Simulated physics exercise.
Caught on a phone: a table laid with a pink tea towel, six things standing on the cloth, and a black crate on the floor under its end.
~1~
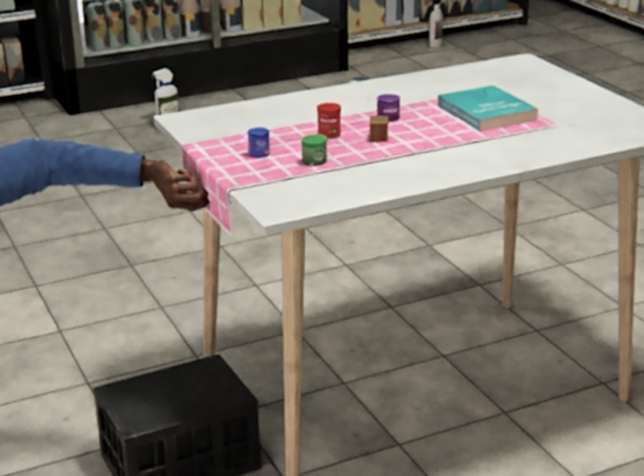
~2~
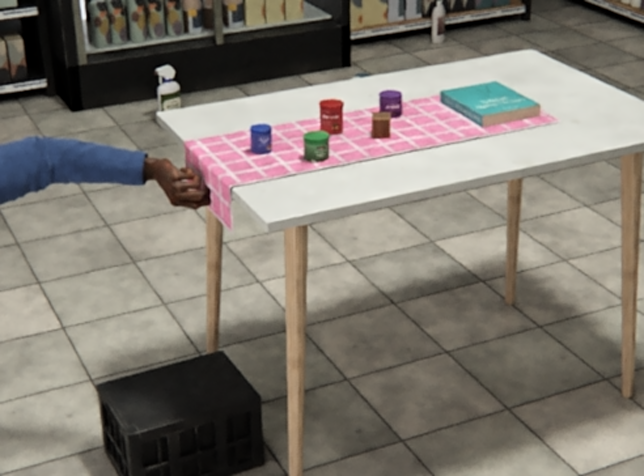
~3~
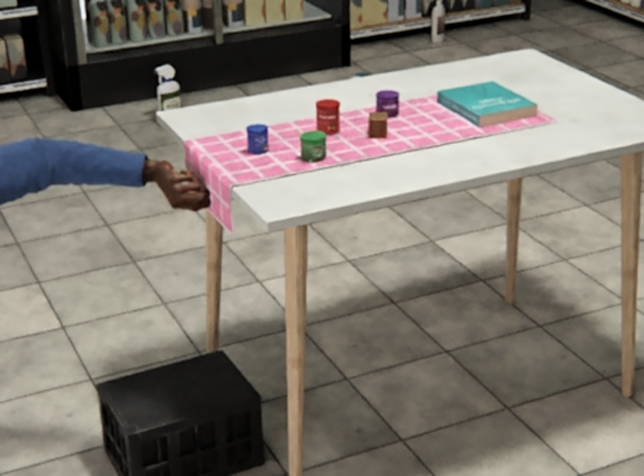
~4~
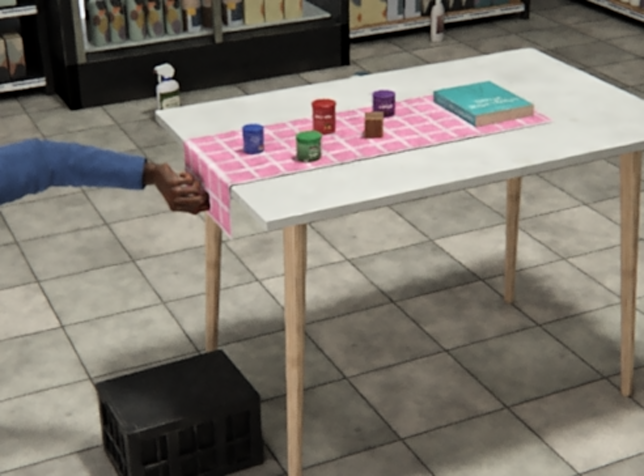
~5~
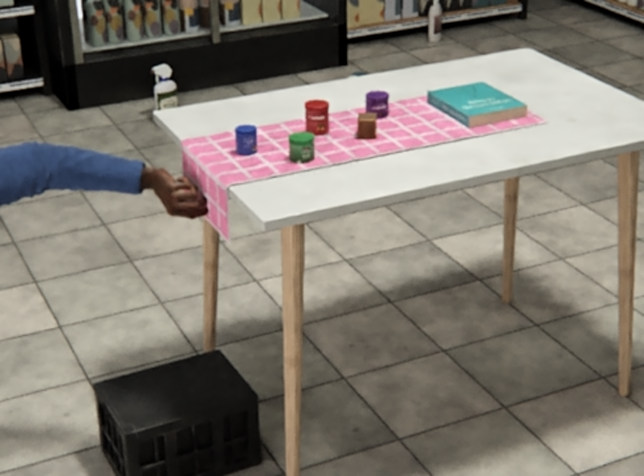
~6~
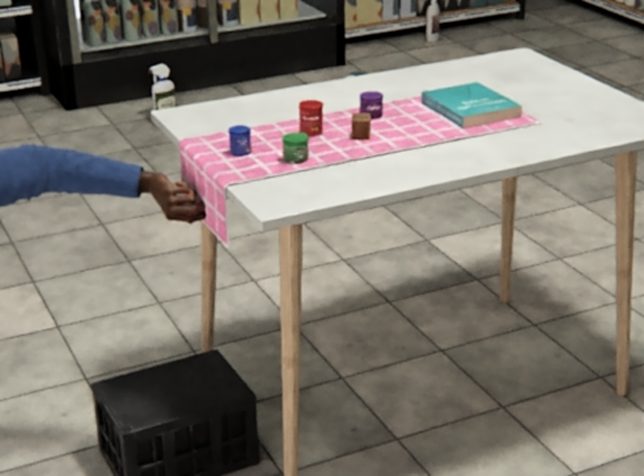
A hand in a blue sleeve slowly pulled a pink checked cloth a little way over the left end of a white table, and the colored pots, brown cube and teal book slid left with it.
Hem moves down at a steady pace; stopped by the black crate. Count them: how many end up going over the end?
Four leave.
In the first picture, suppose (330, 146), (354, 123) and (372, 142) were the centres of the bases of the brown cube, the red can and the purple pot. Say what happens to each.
Brown cube: Goes. Red can: Goes. Purple pot: Goes.
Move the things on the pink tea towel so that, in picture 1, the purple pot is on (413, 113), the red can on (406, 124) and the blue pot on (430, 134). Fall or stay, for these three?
The purple pot ends up still aboard; the red can ends up still aboard; the blue pot ends up still aboard.
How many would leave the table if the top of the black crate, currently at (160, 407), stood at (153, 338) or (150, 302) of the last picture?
That would be 2 and 1.
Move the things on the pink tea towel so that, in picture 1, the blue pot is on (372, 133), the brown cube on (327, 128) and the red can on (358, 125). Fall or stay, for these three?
Short version: Blue pot drops, brown cube drops, red can drops.
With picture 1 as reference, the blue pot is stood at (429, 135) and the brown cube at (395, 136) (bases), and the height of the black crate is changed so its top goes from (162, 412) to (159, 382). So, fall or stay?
Observed: Blue pot remains seated; brown cube remains seated.
Soon after, hem near (206, 272); blue pot gone.
Then, hem near (207, 313); blue pot and green pot gone.
Further on, hem on the crate; blue pot, green pot and red can gone.
At rest, hem on the crate; blue pot, green pot, red can and brown cube gone. It carries off four.
